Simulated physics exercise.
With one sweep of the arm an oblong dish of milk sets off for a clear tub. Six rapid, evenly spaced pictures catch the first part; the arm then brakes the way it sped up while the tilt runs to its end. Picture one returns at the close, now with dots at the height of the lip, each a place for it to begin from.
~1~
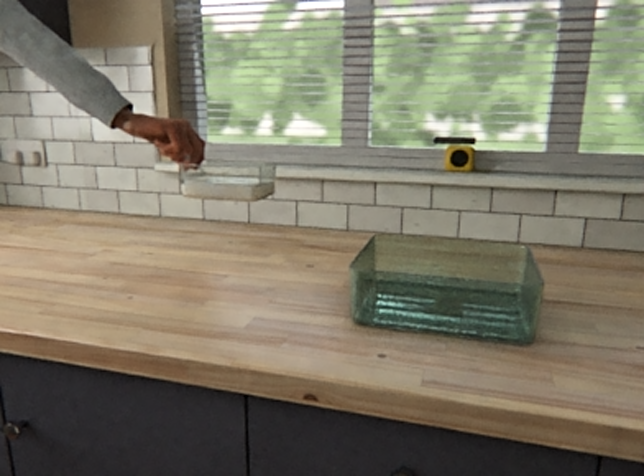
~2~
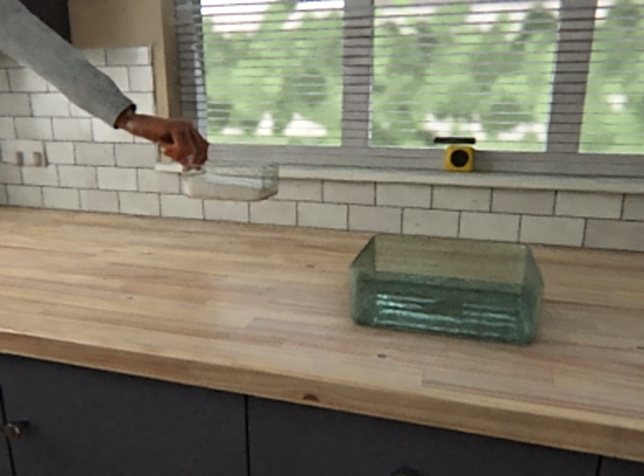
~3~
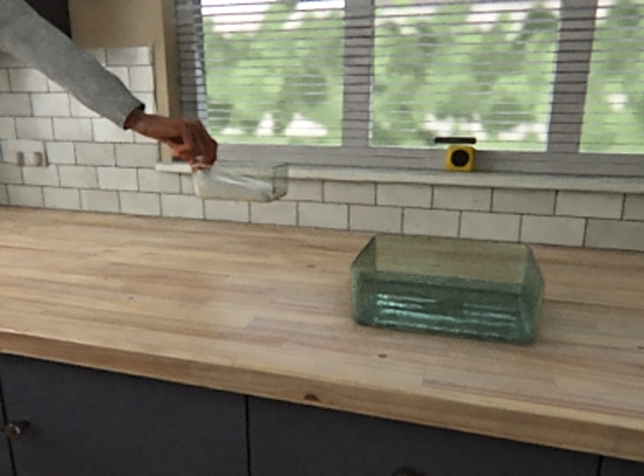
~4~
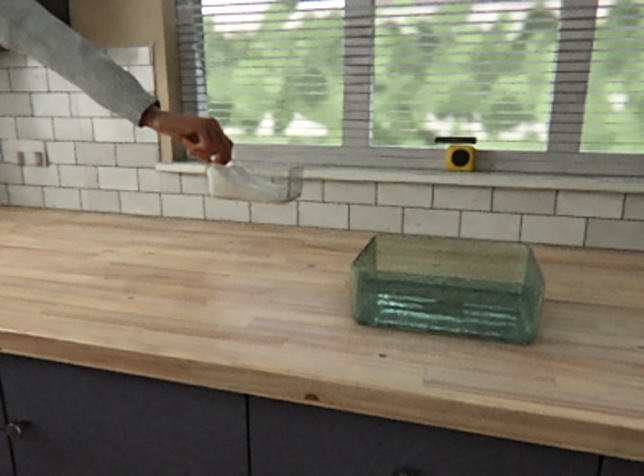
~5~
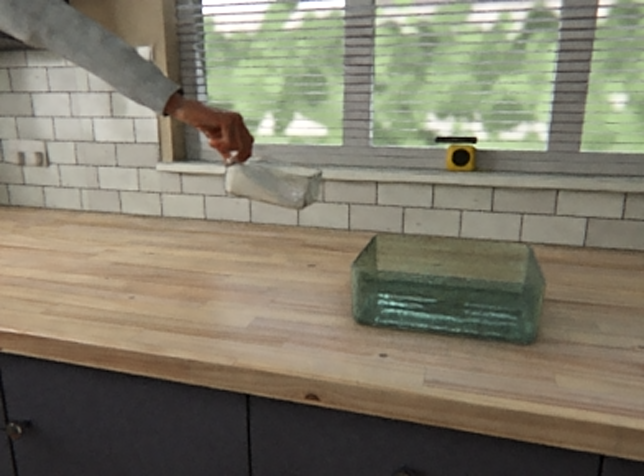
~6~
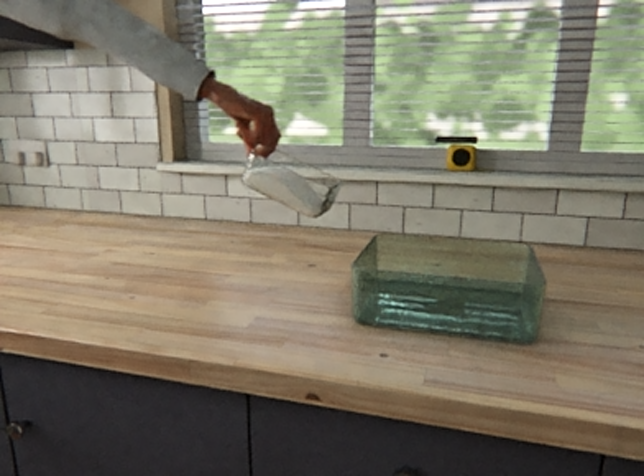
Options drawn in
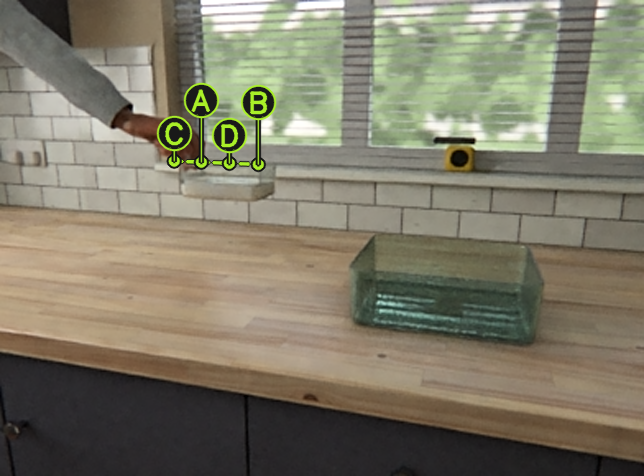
A hand carried a small, clear oblong dish of milk rightward above a wooden counter, toward a greenish glass tub, then gradually tilted the dish down to the right while the tub stayed still.
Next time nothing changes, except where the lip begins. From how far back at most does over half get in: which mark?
Choose D.
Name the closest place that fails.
A it is.
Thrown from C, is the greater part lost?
Yes.
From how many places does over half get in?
Two.
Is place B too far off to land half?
No, that is safe.
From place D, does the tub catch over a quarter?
Yes.
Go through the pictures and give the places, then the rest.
In the first frame, upright, lip at (266, 164); tub from (351, 321) to (534, 343); nothing has left yet.
In the second frame, upright, lip at (270, 165); nothing has left yet.
In the third frame, upright, lip at (280, 165); nothing has left yet.
In the fourth frame, upright, lip at (295, 167); nothing has left yet.
In the fifth frame, tipped about 10°, lip at (316, 173); nothing has left yet.
In the sixth frame, tipped about 22°, lip at (336, 184); nothing has left yet.
In lime, A at (201, 162); B at (258, 164); C at (174, 161); D at (229, 163).
With A, about 28 % lands in the tub, 66 % falls short and 6 % goes beside or beyond.
With B, about 85 % lands in the tub, 10 % falls short and 6 % goes beside or beyond.
With C, about 2 % lands in the tub, 97 % falls short.
With D, about 68 % lands in the tub, 26 % falls short and 6 % goes beside or beyond.
